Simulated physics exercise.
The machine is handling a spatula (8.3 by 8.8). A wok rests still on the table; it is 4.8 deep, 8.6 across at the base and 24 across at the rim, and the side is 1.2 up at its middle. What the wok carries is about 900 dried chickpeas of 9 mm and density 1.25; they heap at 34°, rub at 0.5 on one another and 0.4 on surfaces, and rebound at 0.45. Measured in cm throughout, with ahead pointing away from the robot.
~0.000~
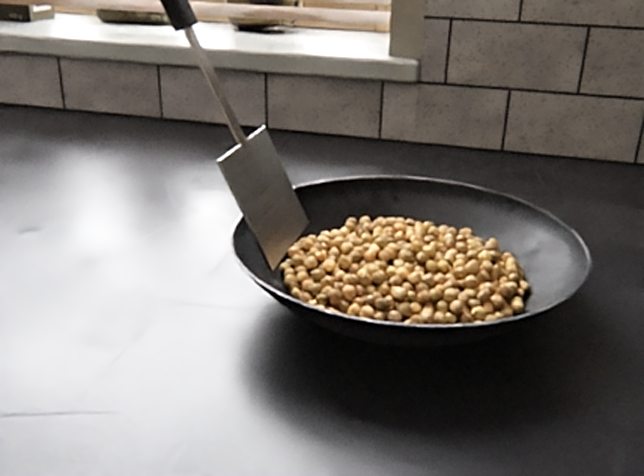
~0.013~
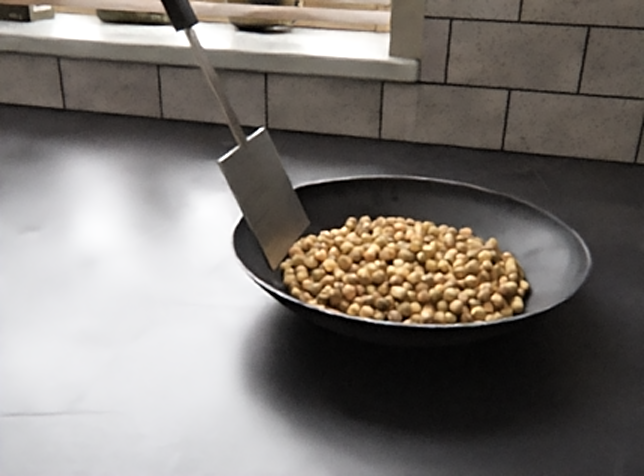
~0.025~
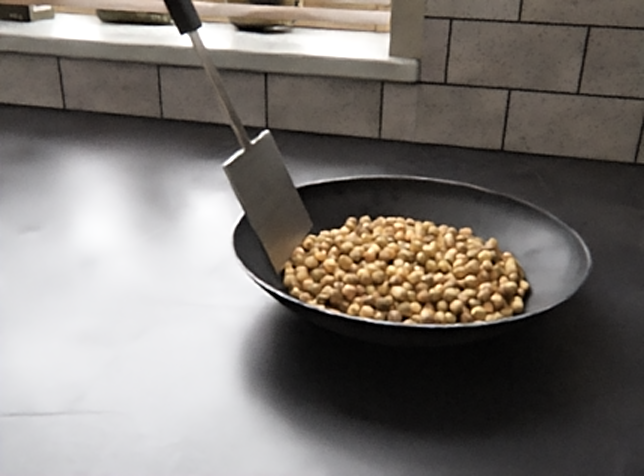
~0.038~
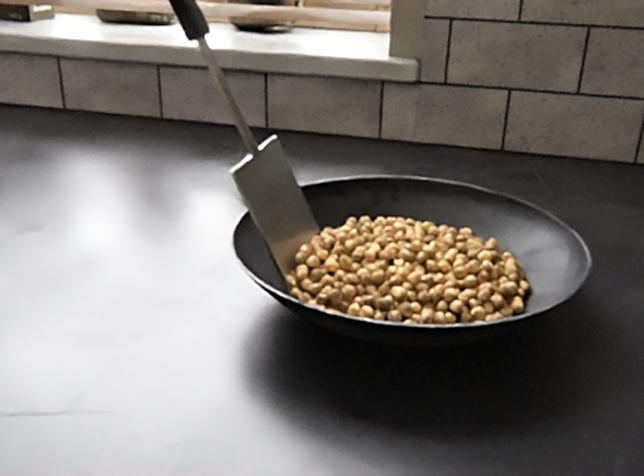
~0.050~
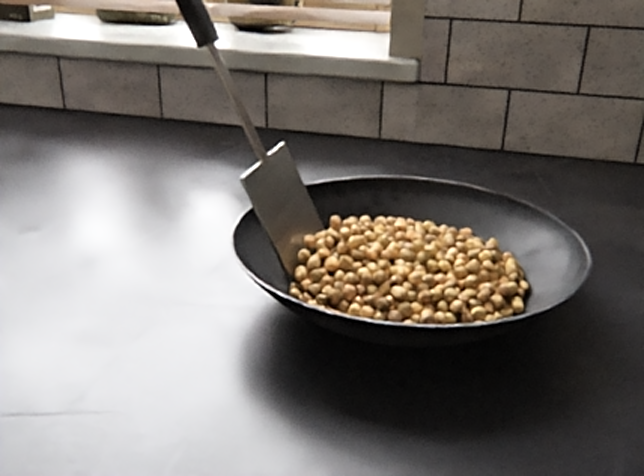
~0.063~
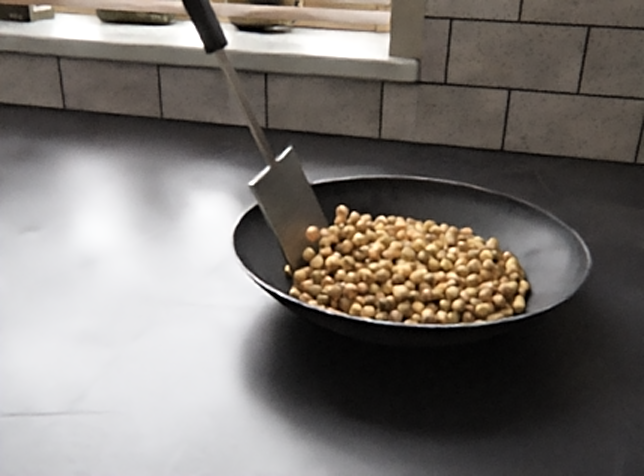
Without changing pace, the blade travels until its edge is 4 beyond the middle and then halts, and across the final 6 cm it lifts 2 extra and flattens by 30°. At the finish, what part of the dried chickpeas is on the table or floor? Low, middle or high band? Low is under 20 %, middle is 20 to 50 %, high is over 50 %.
Low band.
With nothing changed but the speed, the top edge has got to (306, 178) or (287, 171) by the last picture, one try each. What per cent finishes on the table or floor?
10 % and 0 %.
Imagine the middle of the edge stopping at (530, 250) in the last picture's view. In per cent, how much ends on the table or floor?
30 %.
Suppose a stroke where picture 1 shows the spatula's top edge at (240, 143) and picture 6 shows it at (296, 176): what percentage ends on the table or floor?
Off the vessel, on the table or floor: Some 5 percent.
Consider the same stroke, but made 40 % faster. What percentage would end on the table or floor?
In that case, around 0 per cent would end on the table or floor.
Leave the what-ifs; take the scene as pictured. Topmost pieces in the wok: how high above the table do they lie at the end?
Some 6.5 cm above the table.
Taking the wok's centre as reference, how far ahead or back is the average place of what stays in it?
The kept load is shifted forward by about 4.0 cm.
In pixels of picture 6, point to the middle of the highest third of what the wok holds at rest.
(503, 254).
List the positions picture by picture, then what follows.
The first frame shows spatula top edge at (242, 143), sloping 64°; upper third of the load around (401, 261), from x 285 to 525, top at y 220; 900 in the wok.
The second frame shows spatula top edge at (243, 143), sloping 64°; upper third of the load around (401, 261), from x 285 to 525, top at y 220.
The third frame shows spatula top edge at (247, 146), sloping 64°; upper third of the load around (401, 261), from x 285 to 525, top at y 220.
The fourth frame shows spatula top edge at (255, 152), sloping 64°; upper third of the load around (401, 259), from x 285 to 525, top at y 220.
The fifth frame shows spatula top edge at (264, 159), sloping 64°; upper third of the load around (401, 258), from x 290 to 525, top at y 220.
The sixth frame shows spatula top edge at (272, 164), sloping 64°; upper third of the load around (401, 258), from x 290 to 525, top at y 210; 900 in the wok.
By 0.13 s, sloping 64°, highest piece 6 above the table; 900 in the wok.
By 0.20 s, sloping 48°, highest piece 5 above the table; 900 in the wok.
By 0.44 s, sloping 34°, highest piece 6 above the table; 900 in the wok.
By 1.49 s, sloping 34°, highest piece 6 above the table; 900 in the wok.
Final count, 900 in the wok. That is 0 % on the table or floor.
